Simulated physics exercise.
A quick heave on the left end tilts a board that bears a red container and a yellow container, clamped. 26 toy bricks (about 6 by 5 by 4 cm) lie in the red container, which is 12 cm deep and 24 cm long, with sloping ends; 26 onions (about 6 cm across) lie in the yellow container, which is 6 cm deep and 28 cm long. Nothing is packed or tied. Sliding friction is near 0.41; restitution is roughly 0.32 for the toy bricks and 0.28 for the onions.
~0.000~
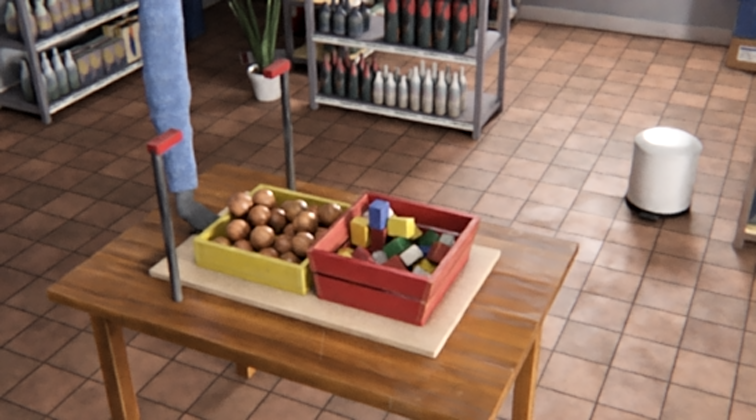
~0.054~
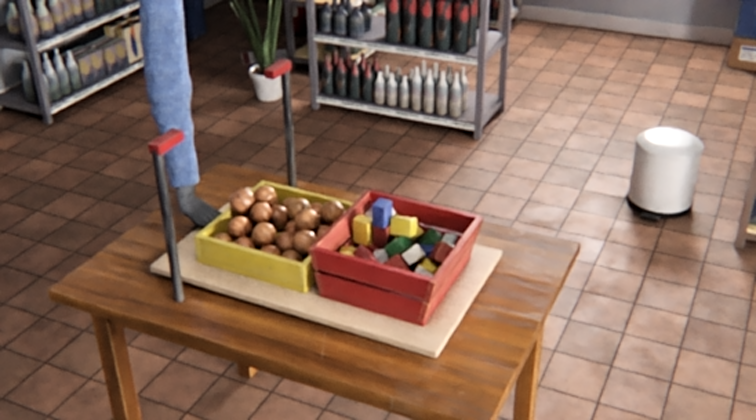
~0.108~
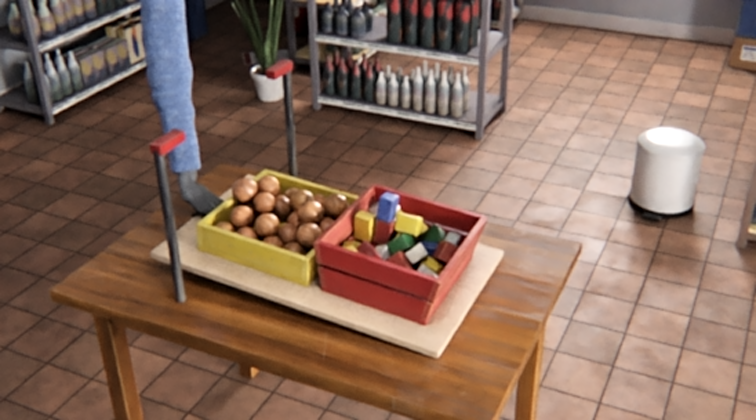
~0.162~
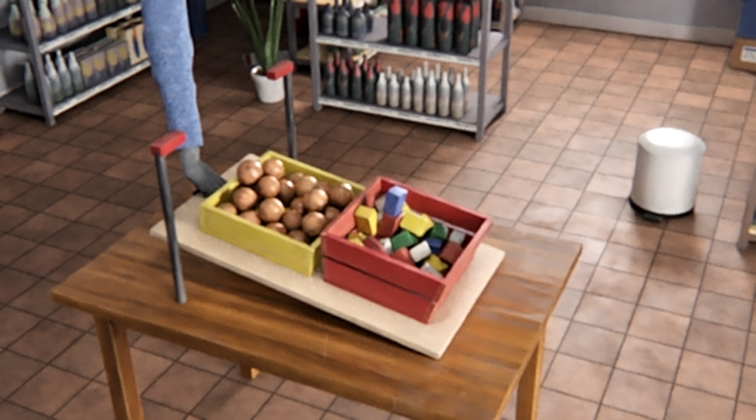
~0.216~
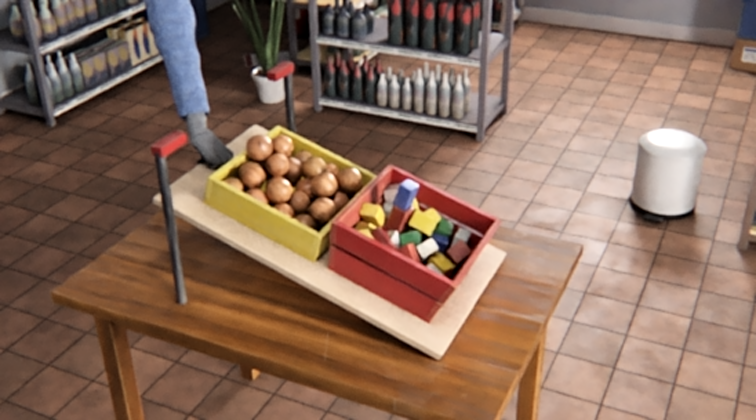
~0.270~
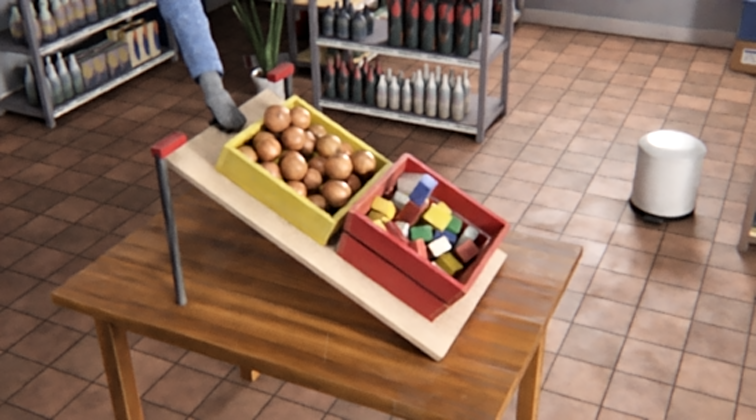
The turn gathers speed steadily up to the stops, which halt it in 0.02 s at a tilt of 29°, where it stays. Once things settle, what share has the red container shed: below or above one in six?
It sheds under a sixth of them.
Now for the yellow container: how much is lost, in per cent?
About: Yellow container 90 per cent.
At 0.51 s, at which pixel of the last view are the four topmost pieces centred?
Around (394, 85).
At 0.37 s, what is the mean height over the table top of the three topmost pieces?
Roughly 50 cm.
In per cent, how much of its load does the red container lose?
Near 10 in a hundred.
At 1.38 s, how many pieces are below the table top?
Roughly 12.
After 0.27 s, the lift is arrested.
After 0.37 s, tilt 29°; red container 26 in, 0 out and yellow container 25 in, 1 out.
After 0.51 s, tilt 29°; red container 25 in, 1 out and yellow container 15 in, 11 out.
After 0.77 s, tilt 29°; red container 24 in, 2 out and yellow container 2 in, 24 out.
Final count (at 1.38 s), red container 24 in, 2 out and yellow container 2 in, 24 out. Asked share, 2 of 26, 8 per cent.
